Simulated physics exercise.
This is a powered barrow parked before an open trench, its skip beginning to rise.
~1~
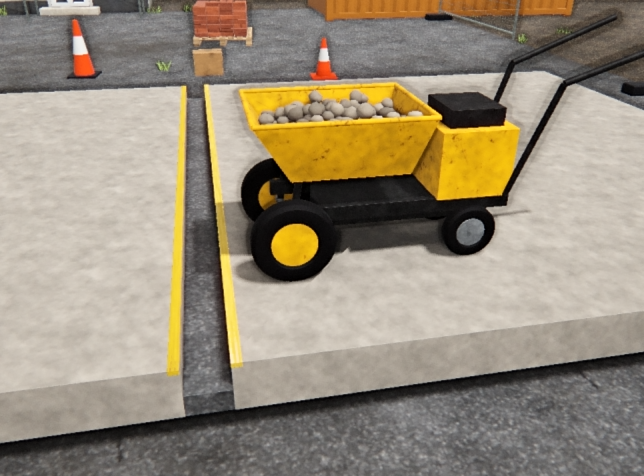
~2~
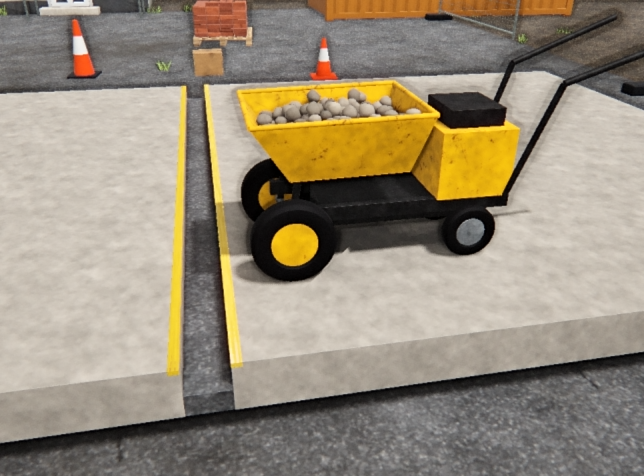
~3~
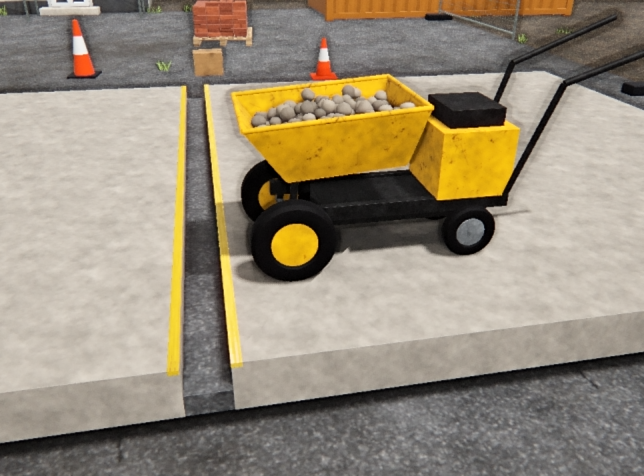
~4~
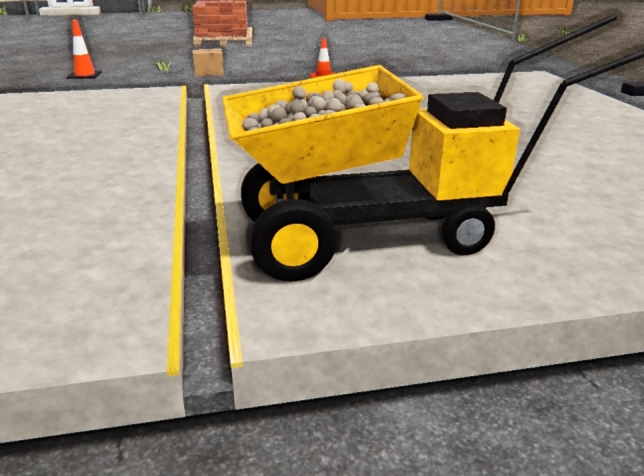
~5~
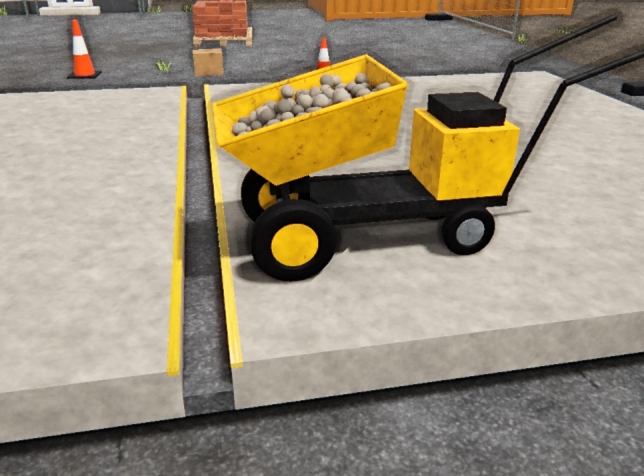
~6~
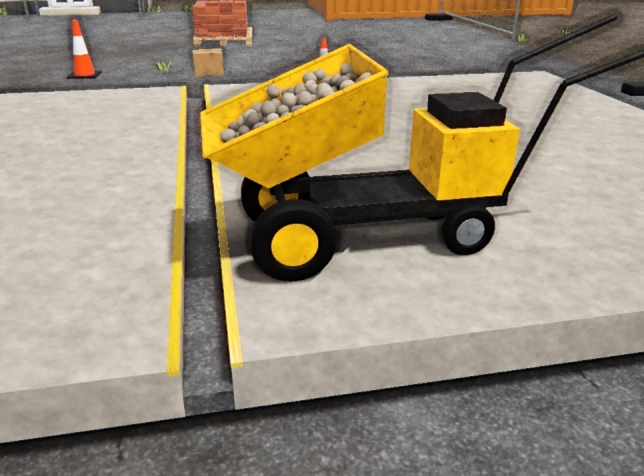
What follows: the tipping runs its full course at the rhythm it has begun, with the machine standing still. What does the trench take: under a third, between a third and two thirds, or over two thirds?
Between the edges lies under a third of the load.
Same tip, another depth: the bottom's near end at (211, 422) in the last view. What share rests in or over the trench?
Near 0 %.
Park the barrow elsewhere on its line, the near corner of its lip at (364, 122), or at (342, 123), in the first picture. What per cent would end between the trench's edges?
About 50 and 60 per cent.
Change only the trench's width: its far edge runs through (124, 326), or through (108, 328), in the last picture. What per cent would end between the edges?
Near 60 % and 70 %.
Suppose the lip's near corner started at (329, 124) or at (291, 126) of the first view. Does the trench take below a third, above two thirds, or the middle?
The first try: Between a third and two thirds. The second: In the middle band.
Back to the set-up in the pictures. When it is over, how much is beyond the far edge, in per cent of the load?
Some 80 per cent.
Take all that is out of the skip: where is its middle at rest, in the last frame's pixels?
Close to (116, 258).
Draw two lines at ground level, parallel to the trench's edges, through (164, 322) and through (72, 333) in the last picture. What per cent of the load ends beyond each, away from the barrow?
First some 80, then 20 per cent.
Just after the last frame, skip tipped steeply; every one in the skip.
A moment on, skip tipped right over; roughly two thirds in the skip; roughly a third beyond it; just a few falling.
Further on, skip tipped right over; roughly a quarter in the skip; just a few in or heaped over the trench; the larger part beyond it.
When it is over, skip tipped right over; roughly a quarter in the skip; just a few in or heaped over the trench; the larger part beyond it.
